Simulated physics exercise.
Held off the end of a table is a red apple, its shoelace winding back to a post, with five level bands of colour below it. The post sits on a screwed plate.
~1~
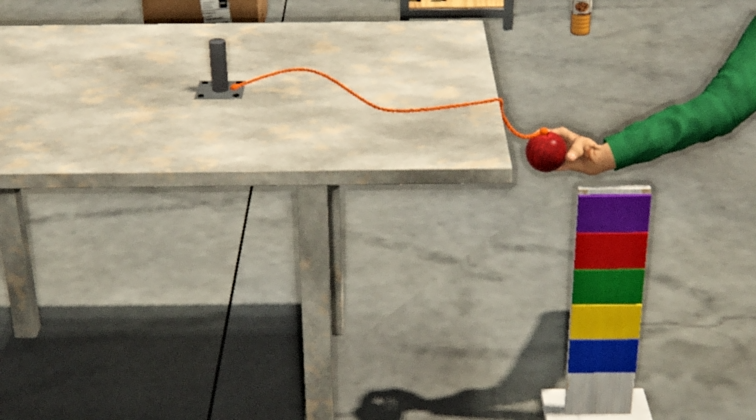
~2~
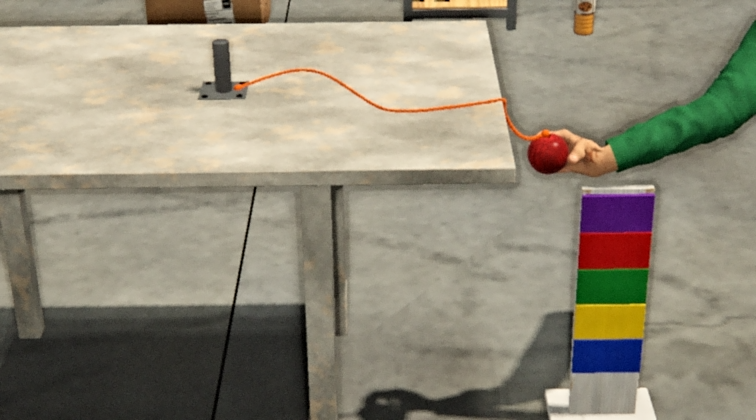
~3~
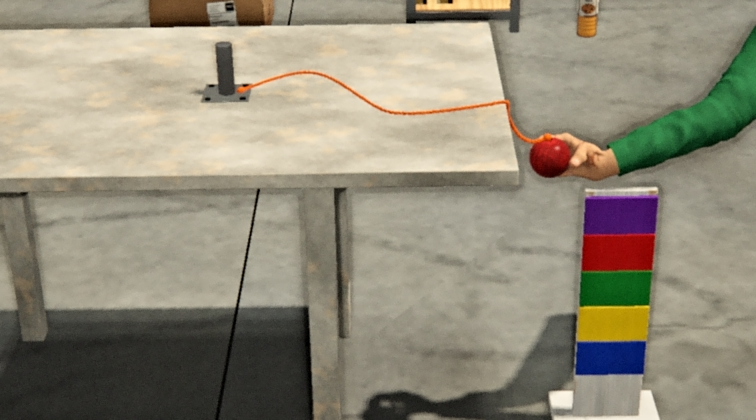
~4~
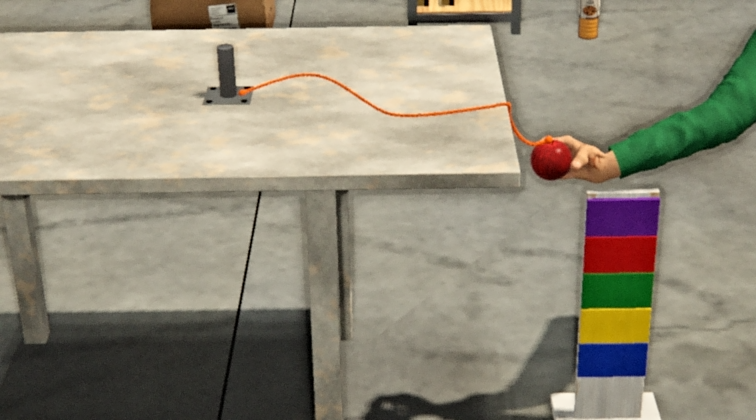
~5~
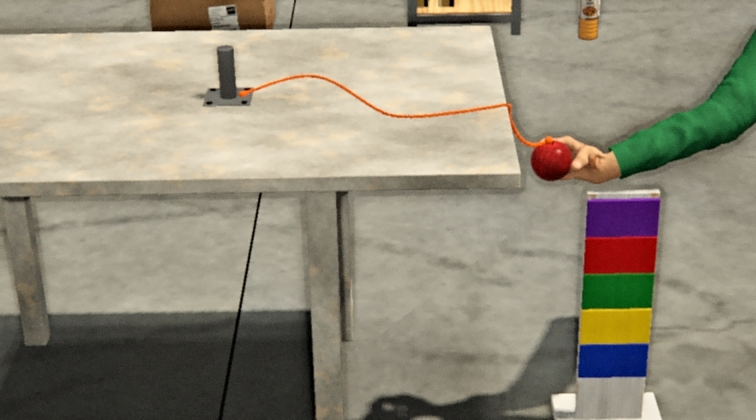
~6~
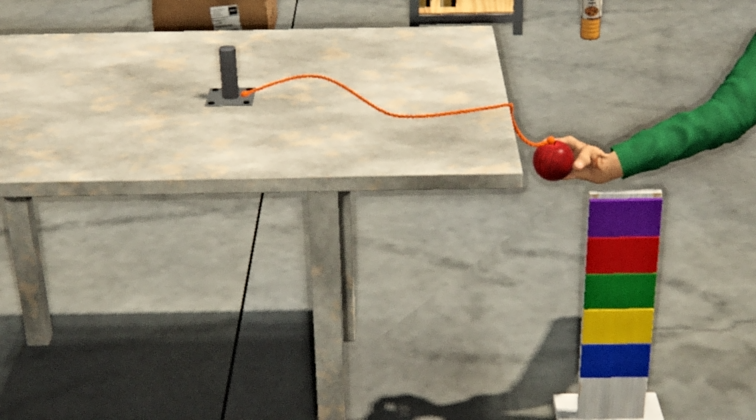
A hand in a green sleeve holding a red ball on an orange cord beside a table, barely moving above coloured bands.
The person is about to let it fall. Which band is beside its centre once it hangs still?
The red band.
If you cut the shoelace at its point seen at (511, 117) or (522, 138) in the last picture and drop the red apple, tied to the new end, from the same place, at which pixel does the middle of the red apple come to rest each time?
It would end up close to (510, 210), then close to (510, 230).
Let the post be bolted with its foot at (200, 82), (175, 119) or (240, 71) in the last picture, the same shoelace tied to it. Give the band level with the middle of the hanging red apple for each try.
Post by post, in the given order: Purple; purple; red.
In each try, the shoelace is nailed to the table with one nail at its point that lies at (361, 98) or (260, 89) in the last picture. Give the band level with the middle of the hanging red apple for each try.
Taking the two tries in turn, you'd get purple and then red.
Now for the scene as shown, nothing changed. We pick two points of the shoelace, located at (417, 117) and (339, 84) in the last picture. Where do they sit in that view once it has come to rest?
The first one ends up at (492, 96) and the second one at (366, 96).
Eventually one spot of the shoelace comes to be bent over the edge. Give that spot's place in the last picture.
(437, 115), give or take.
Early on, apple near (547, 249); level with red.
Midway, apple near (482, 246); level with red.
Near the end, apple near (518, 251); level with red.
Finally, apple near (507, 252); level with red. The red one.
